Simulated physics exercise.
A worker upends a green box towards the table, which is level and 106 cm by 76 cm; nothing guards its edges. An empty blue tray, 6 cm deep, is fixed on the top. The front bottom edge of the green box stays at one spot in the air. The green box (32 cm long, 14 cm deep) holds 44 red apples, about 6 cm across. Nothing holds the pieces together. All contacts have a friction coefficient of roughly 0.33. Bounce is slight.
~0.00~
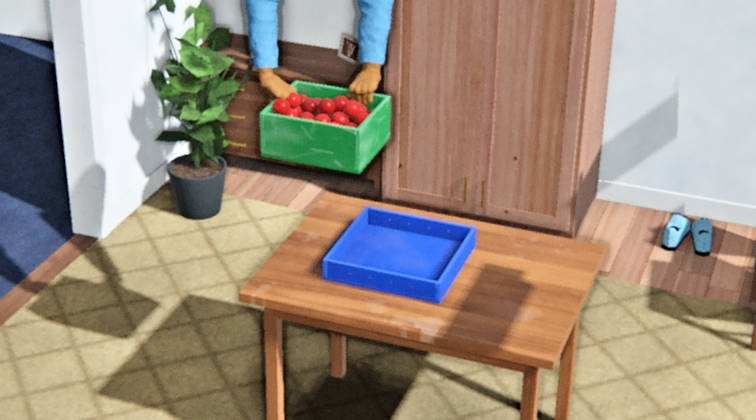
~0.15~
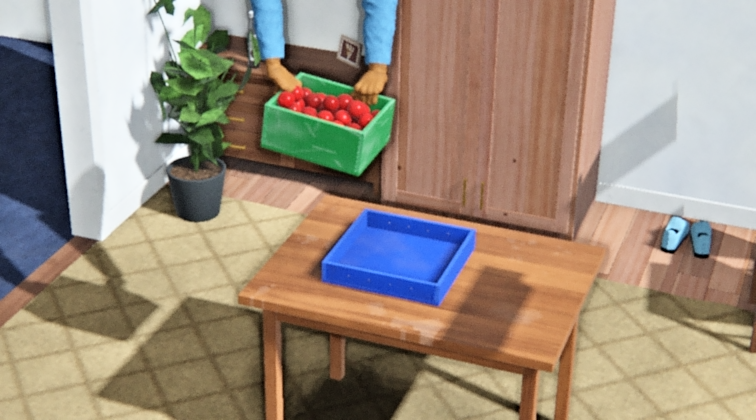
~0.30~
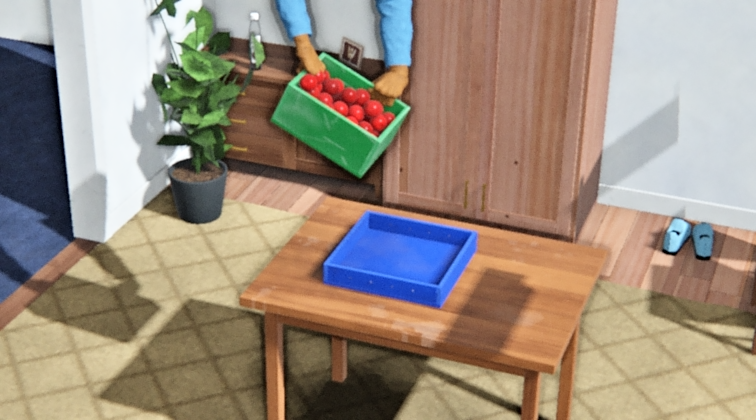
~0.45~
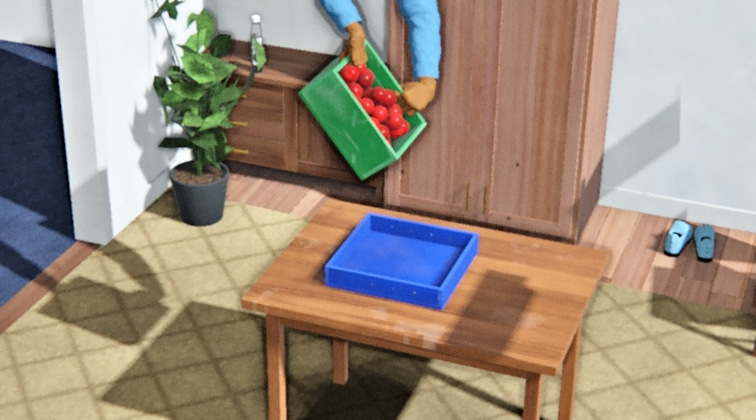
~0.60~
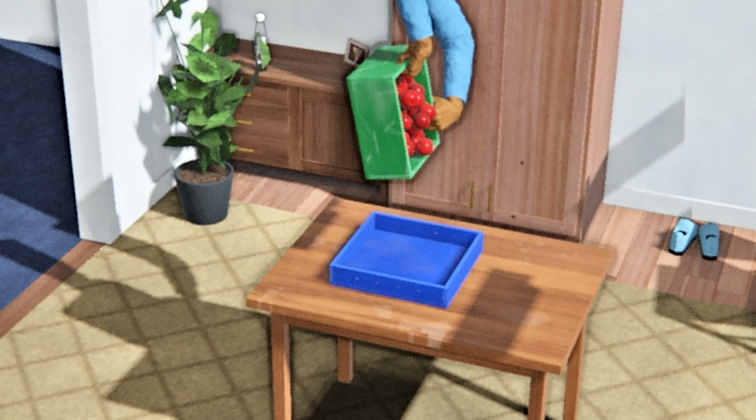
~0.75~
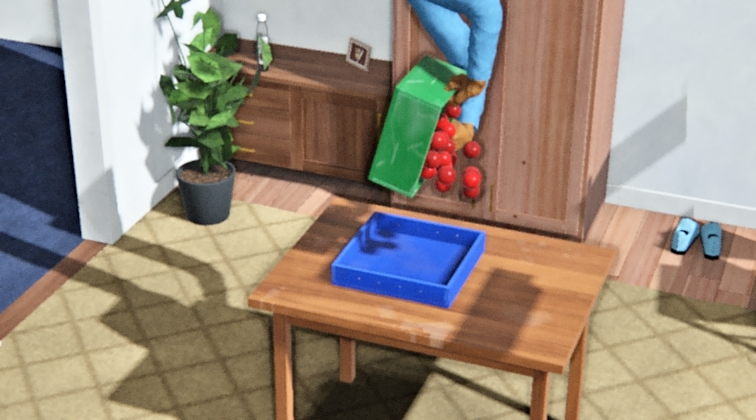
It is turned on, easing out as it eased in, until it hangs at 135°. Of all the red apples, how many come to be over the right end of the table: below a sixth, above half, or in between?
Ending over the right end of the table: Between a sixth and a half of them.
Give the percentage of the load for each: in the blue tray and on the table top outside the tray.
About 35 and 15 per cent.
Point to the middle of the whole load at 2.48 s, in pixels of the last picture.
At about (506, 282).
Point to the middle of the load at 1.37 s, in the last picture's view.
Around (495, 277).
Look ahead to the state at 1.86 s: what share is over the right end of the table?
Some 25 per cent by then.
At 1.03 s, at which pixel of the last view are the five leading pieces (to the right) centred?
Near (564, 286).
After 1.03 s, tilt 134°; 3 still in the green box, 5 in the blue tray, 24 on the table top outside the tray and 12 in the air.
After 1.37 s, tilt 135°; 16 in the blue tray, 21 on the table top outside the tray, 5 over the right end of the table and 2 over the table's other edges.
After 1.86 s, tilt 135°; 16 in the blue tray, 11 on the table top outside the tray, 11 over the right end of the table and 6 over the table's other edges.
When it is over (at 2.48 s), 16 in the blue tray, 7 on the table top outside the tray, 13 over the right end of the table and 8 over the table's other edges. Asked share, 13 of 44, 30 per cent.
